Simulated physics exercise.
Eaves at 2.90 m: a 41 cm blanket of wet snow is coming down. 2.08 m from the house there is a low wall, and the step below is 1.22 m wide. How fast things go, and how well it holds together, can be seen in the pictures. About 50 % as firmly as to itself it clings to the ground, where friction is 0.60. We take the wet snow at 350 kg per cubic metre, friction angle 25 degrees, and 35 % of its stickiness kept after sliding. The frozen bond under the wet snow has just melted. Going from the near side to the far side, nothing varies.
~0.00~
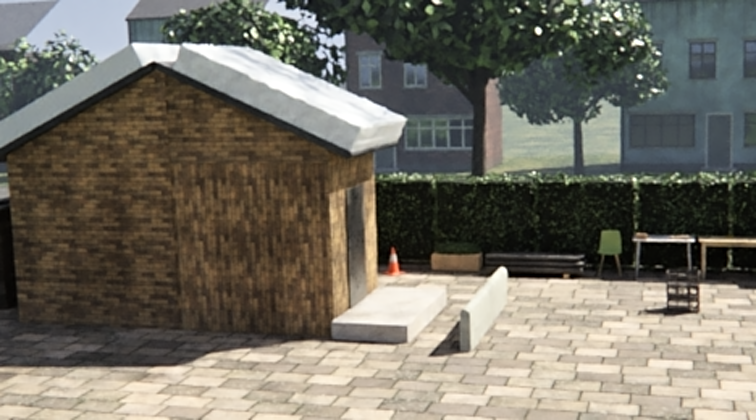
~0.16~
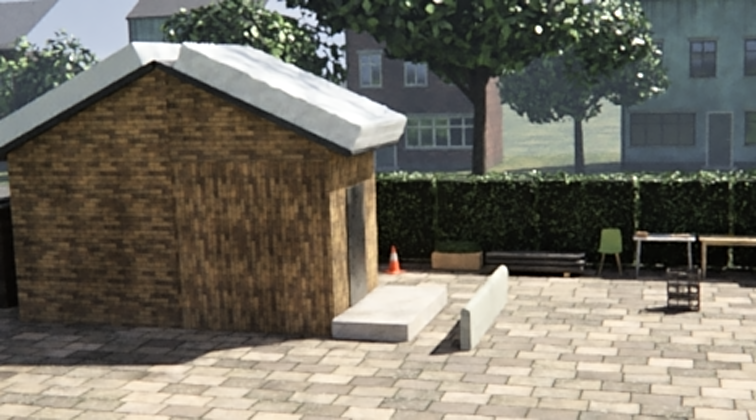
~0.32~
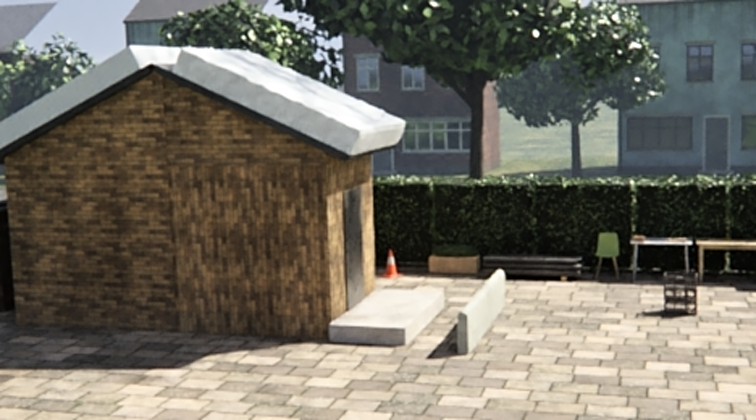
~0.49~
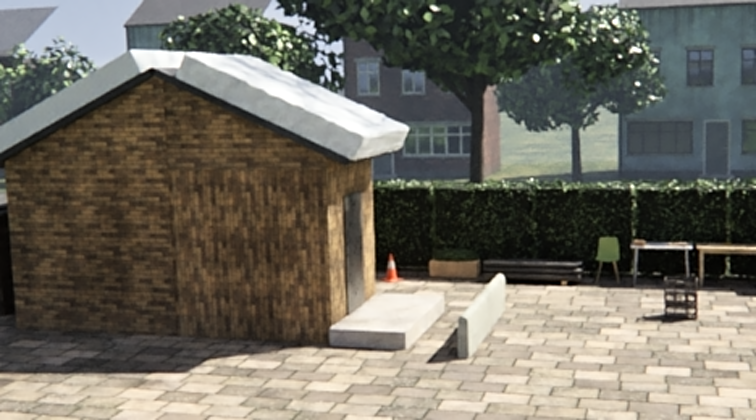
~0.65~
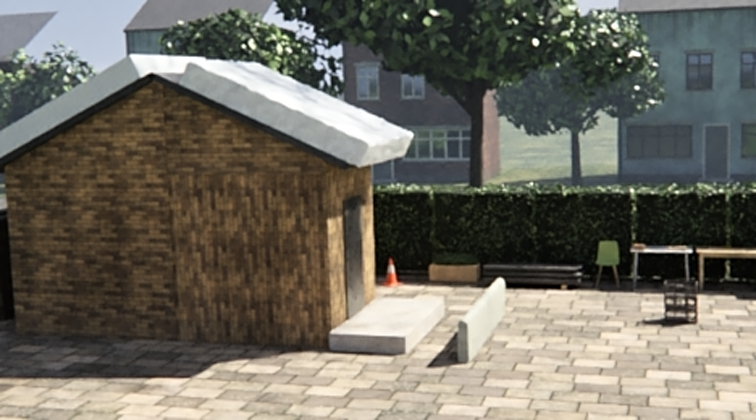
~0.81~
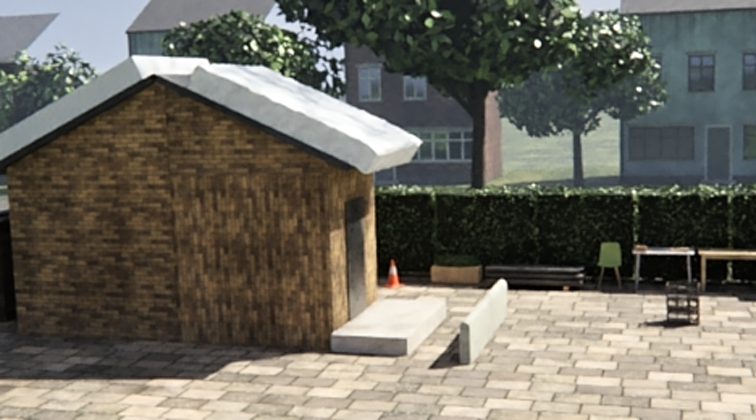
Wet snow slipping slowly down the right slope of a small brick building's roof, its edge reaching further past the eaves.
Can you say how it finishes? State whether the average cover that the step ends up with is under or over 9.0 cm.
Over.
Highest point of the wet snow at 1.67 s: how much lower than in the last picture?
I'd put it at near 0.4 m.
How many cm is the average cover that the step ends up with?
The mean works out to some 18 cm.
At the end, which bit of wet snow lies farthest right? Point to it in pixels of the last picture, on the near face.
Close to pixel (622, 366).
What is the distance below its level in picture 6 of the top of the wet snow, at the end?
Looks like something near 3.6 m to me.
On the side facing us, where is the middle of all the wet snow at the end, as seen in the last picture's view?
It sits close to (455, 335) in the last view.
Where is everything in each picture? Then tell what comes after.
In the first frame, leading edge of the wet snow at (359, 126), 2 % of it past the eaves, in one piece.
In the second frame, leading edge of the wet snow at (361, 125), its middle shifted 1.0 cm, 3 % of it past the eaves, in one piece.
In the third frame, leading edge of the wet snow at (360, 130), its middle shifted 4.0 cm, 3 % of it past the eaves, in one piece.
In the fourth frame, leading edge of the wet snow at (363, 136), its middle shifted 9.3 cm, 5 % of it past the eaves, in one piece.
In the fifth frame, leading edge of the wet snow at (368, 143), its middle shifted 17 cm, 8 % of it past the eaves, in one piece.
In the sixth frame, leading edge of the wet snow at (377, 155), its middle shifted 28 cm, 11 % of it past the eaves, in one piece.
After 1.21 s, 89 % of the snow is still up on the roof and 11 % is falling or down.
After 1.67 s, 74 % of the snow is still up on the roof and 26 % is falling or down.
After 2.14 s, 52 % of the snow is still up on the roof and 48 % is falling or down.
After 2.60 s, 23 % of the snow is still up on the roof and 77 % is falling or down.
After 4.30 s, at the end, none of the snow is still up on the roof and the snow on the step is 18 cm deep on average.
